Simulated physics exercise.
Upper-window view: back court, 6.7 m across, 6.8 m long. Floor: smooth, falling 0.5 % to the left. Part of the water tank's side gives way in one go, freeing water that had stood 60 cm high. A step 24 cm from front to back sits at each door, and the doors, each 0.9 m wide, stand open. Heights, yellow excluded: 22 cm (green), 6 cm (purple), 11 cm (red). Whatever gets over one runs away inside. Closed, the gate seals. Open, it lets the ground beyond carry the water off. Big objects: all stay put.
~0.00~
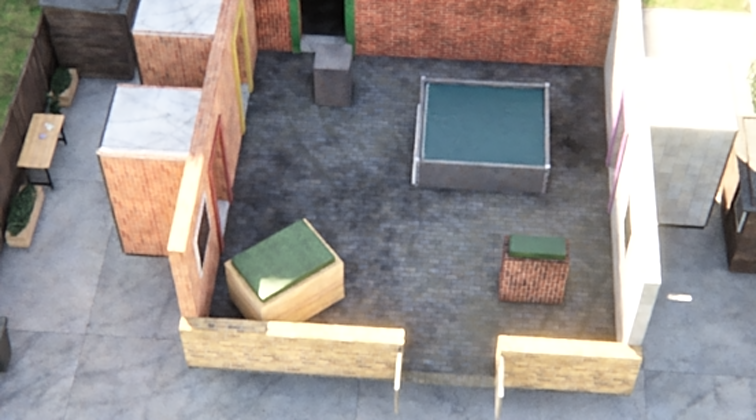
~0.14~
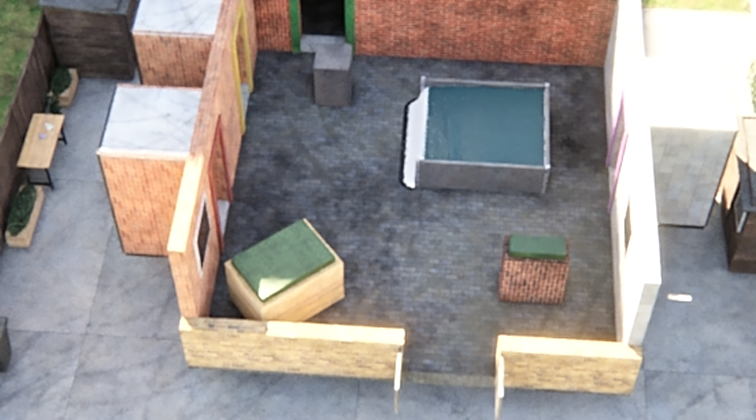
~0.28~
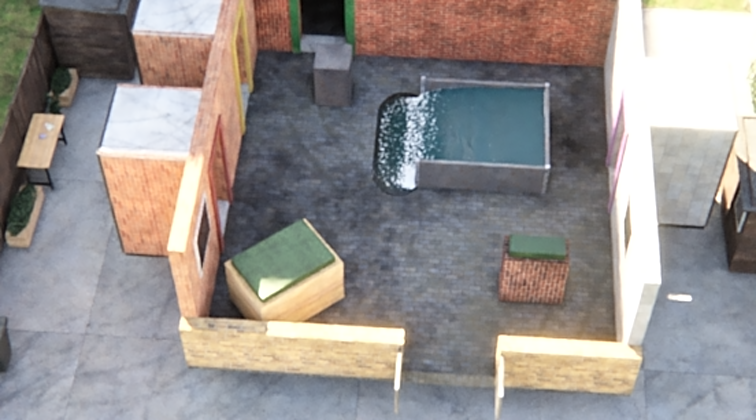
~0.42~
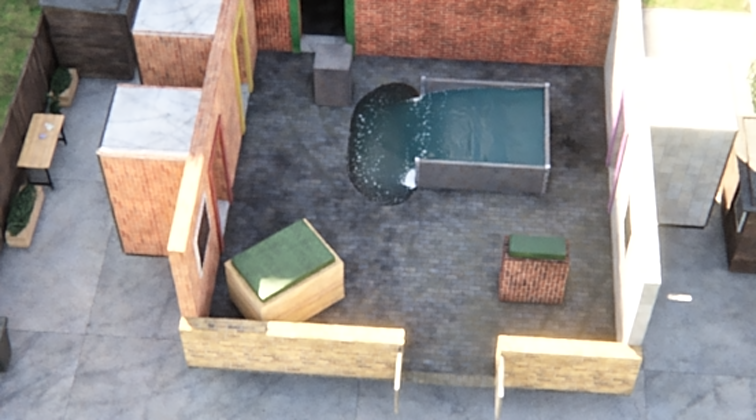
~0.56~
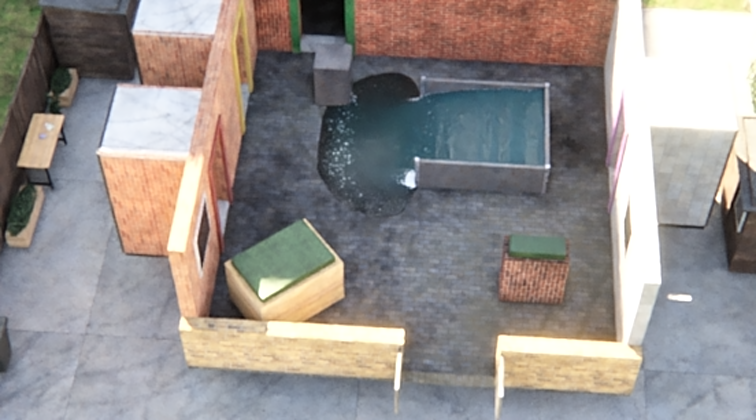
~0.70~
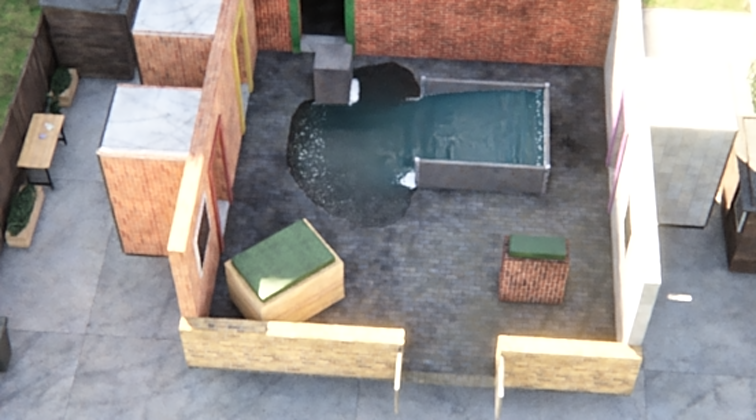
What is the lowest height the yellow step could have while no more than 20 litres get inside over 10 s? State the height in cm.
29 cm.
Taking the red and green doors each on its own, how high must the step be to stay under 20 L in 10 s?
You'd want some 17 cm at red and some 15 cm at green.
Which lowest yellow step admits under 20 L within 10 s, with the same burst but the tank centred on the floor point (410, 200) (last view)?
It should be around 14.0 cm high.
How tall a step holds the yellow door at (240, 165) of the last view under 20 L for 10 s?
It needs roughly 25 cm.
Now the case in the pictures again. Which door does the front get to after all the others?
Final door: Purple.
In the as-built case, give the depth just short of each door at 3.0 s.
At the green door the depth is 16 cm, at purple 0 cm, at yellow 28 cm and at red 18 cm.
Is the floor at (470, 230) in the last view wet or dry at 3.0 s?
It is dry.
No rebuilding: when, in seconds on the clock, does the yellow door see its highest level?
I'd guess close to 2.0 seconds.
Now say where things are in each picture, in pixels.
The water tank at (483, 125) is whole and still, 60 cm deep; the yellow door at (242, 73) is dry, in the first frame.
Water pours out at (421, 135) and has run 0.3 m, to (403, 172); about 11 cm deep outside, 60 cm at the back, in the second frame.
The front is at (377, 170), 0.8 m from the gap at (421, 137); 1.6 m2 of floor is wet, 60 cm left at the back, in the third frame.
The front is at (353, 174), 1.2 m from the gap at (421, 138); 2.8 m2 of floor is wet, 60 cm left at the back, in the fourth frame.
Water pours out at (421, 138) and has run 1.8 m, to (322, 152); about 7 cm deep outside, 59 cm at the back, in the fifth frame.
Water pours out at (421, 138) and has run 2.3 m, to (292, 155); about 7 cm deep outside, 53 cm at the back; the yellow door at (242, 73), 3.4 m from the gap, is still 1.0 m from the nearest water, in the sixth frame.
After 1.4 s water covers 30 % of the floor, deepest (32 cm) near (245, 123); 29 cm at the yellow door, 0 litres in over its 25 cm step.
After 3.0 s water covers 45 % of the floor, deepest (33 cm) near (258, 54); 28 cm at the yellow door, 40 litres in over its 25 cm step.
After 10.0 s water covers 100 % of the floor, deepest (12 cm) near (612, 279); 8 cm at the yellow door, 46 litres in over its 25 cm step.
At the yellow door as built, the water arrived by 1.0 s and peaked near 34 cm at 2.0 s.
With a step of 26 cm, 37 litres would have come in within the 10 s; with 35.5 cm, 0 litres. So under 20 litres takes about 29 cm.
